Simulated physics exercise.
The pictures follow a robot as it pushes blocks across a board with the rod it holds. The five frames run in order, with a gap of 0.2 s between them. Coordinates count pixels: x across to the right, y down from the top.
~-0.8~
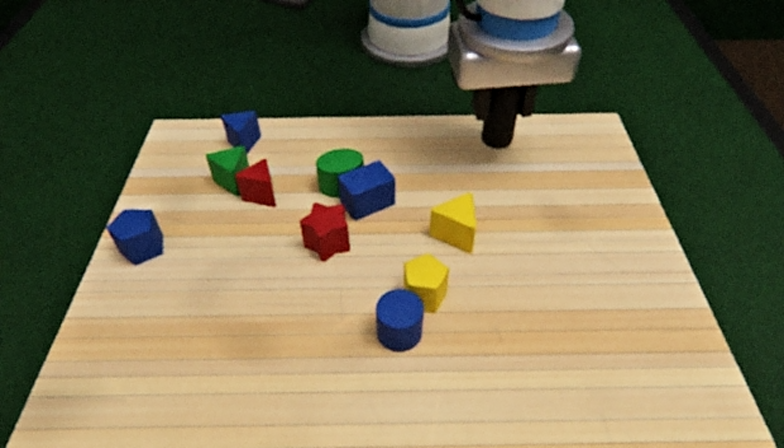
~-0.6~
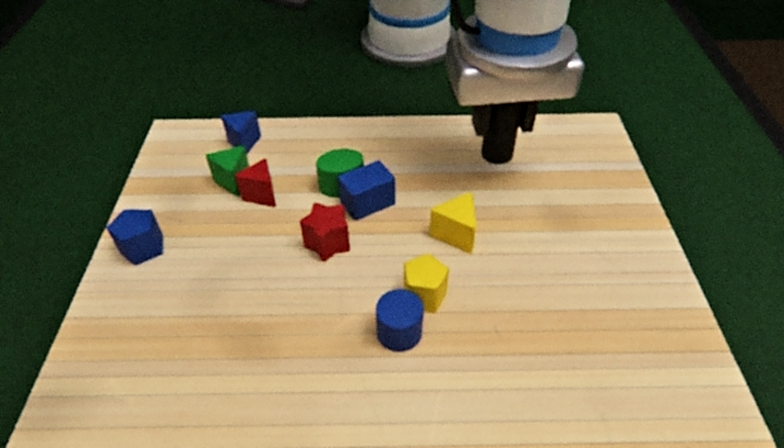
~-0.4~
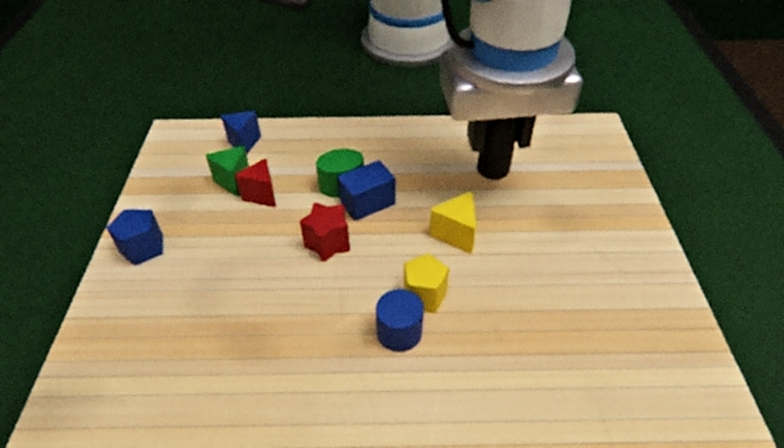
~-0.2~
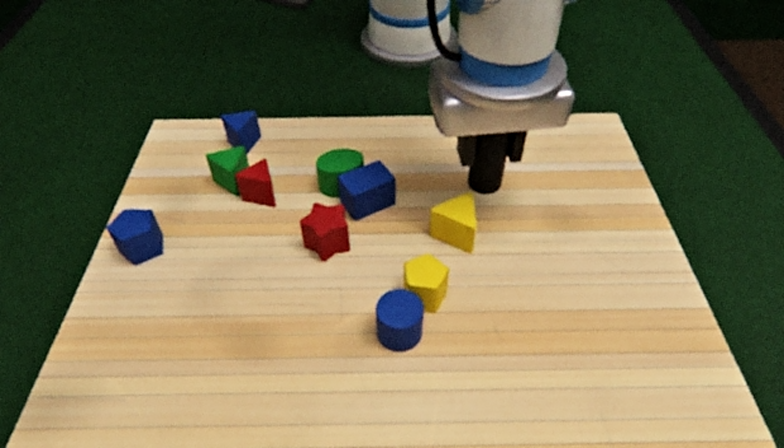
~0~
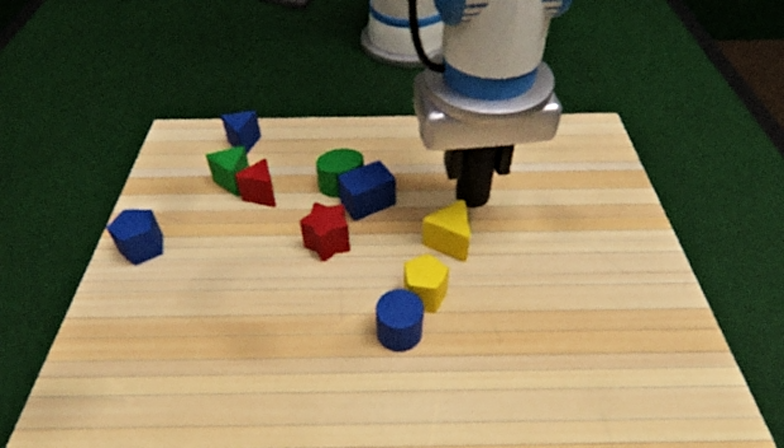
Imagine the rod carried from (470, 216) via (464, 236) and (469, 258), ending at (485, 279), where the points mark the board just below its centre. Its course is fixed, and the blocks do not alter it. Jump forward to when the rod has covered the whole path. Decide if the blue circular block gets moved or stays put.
That block ends up displaced.
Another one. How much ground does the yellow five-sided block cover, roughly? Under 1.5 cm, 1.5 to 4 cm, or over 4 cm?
Travel: 1.5-4 cm.
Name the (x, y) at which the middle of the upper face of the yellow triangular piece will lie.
It will likely be found at (446, 265).
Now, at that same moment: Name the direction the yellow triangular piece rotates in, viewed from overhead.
Watching from overhead, you'd notice the yellow triangular piece rotating clockwise.
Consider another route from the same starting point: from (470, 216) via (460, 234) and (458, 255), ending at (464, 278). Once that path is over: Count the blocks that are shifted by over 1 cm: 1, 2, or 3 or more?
Counting only shifts above 1 cm, I get three or more blocks.
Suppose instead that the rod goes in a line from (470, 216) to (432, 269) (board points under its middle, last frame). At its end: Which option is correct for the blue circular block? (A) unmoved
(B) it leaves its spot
The one that fits is B, it leaves its spot.
The first path, step by step. Halfway along, rod (467, 229); yellow five-sided block (421, 276); yellow triangular piece (435, 247), turned 20° clockwise.
At the end, rod (488, 261); blue circular block (387, 318); yellow five-sided block (407, 284), turned 30° clockwise; yellow triangular piece (446, 265), turned 65° clockwise.
